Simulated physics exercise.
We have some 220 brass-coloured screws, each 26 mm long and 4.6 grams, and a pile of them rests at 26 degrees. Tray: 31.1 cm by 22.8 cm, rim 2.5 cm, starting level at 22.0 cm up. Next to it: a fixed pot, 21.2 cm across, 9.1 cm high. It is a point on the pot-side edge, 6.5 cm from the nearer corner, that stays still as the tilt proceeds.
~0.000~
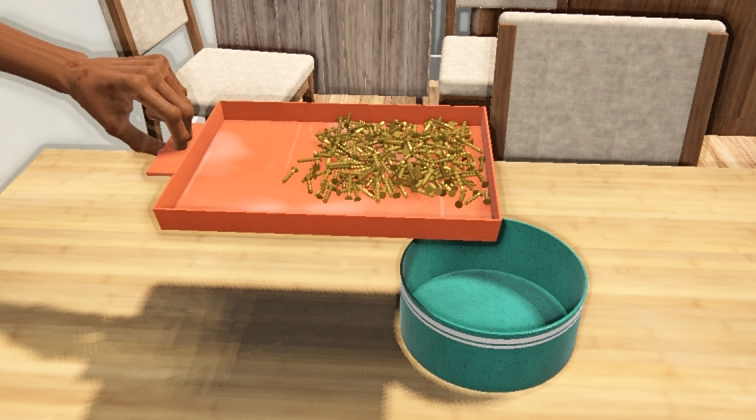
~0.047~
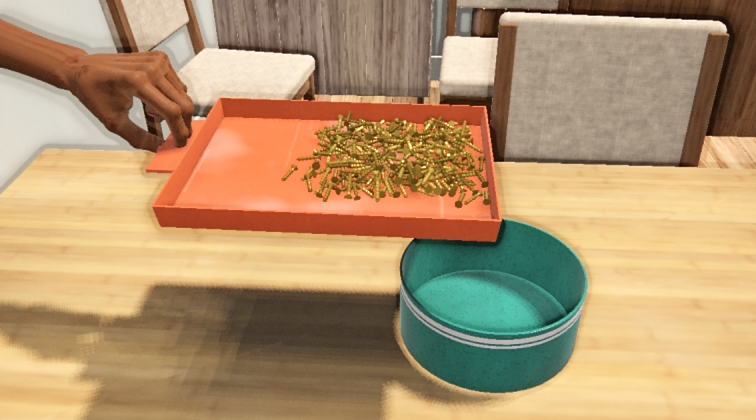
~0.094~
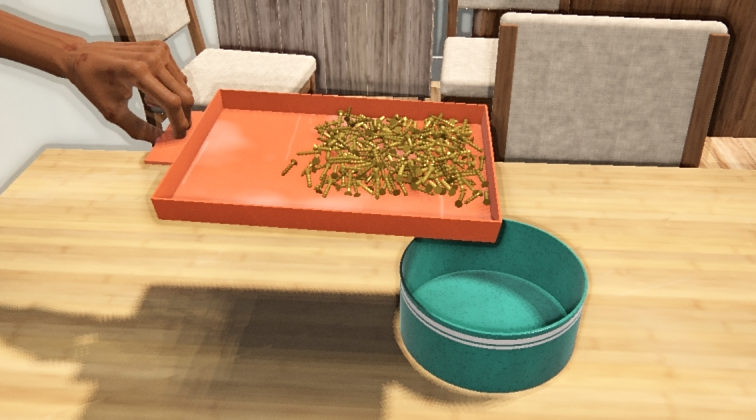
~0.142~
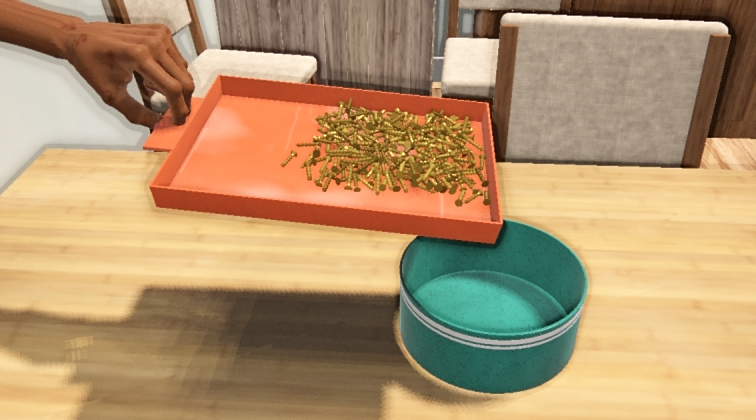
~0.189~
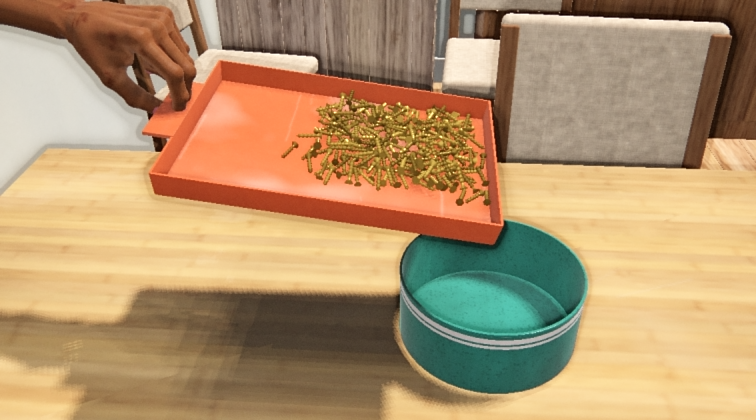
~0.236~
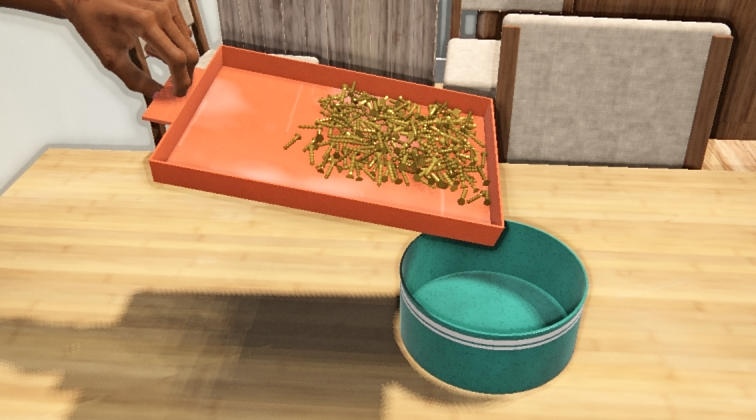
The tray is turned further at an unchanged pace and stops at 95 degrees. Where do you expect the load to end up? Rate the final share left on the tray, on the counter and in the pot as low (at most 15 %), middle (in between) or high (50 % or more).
Left on the tray - low; counter - middle; pot - high.
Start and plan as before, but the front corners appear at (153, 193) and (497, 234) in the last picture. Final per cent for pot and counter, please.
Split: Pot = 10, counter = 90.
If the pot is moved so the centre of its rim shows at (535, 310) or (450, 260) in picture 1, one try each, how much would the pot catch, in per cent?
100 and 5 %.
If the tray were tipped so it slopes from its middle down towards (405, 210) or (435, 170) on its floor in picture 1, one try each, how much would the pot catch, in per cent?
I'd put it at about 15 per cent for the first tilt and about 85 per cent for the second.
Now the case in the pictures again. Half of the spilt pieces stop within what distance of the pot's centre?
18 cm.
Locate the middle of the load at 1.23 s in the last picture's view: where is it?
Load centre: About (511, 182) px.
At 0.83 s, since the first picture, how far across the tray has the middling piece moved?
Around 6 centimetres.
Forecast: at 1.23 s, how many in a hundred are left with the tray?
85%, roughly.
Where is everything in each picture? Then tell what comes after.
In the first frame, tray tilt 0 degrees, front corners at (157, 207) and (498, 218); middle of the pieces at (398, 160); pot at (493, 269).
In the second frame, tray tilt 1 degrees, front corners at (156, 204) and (498, 219); middle of the pieces at (398, 160).
In the third frame, tray tilt 2 degrees, front corners at (155, 197) and (498, 220); middle of the pieces at (398, 157).
In the fourth frame, tray tilt 5 degrees, front corners at (154, 184) and (499, 221), lowest corner right front; middle of the pieces at (398, 152).
In the fifth frame, tray tilt 8 degrees, front corners at (153, 172) and (499, 223), lowest corner right front; middle of the pieces at (399, 147).
In the sixth frame, tray tilt 12 degrees, front corners at (154, 159) and (500, 225), lowest corner right front; middle of the pieces at (401, 142); pot at (492, 270). Its pace works out near 65 degrees a second.
After 0.83 s, tilt 51 degrees; the tray holds 100 %, the pot 0 %.
After 1.23 s, tilt 77 degrees; the tray holds 85 %, the pot 5 %.
After 1.71 s, tilt 95 degrees; the tray holds 20 %, the pot 50 %.
In the end, at 3.0 s, tray 0 %, counter 40 %, pot 60 %.
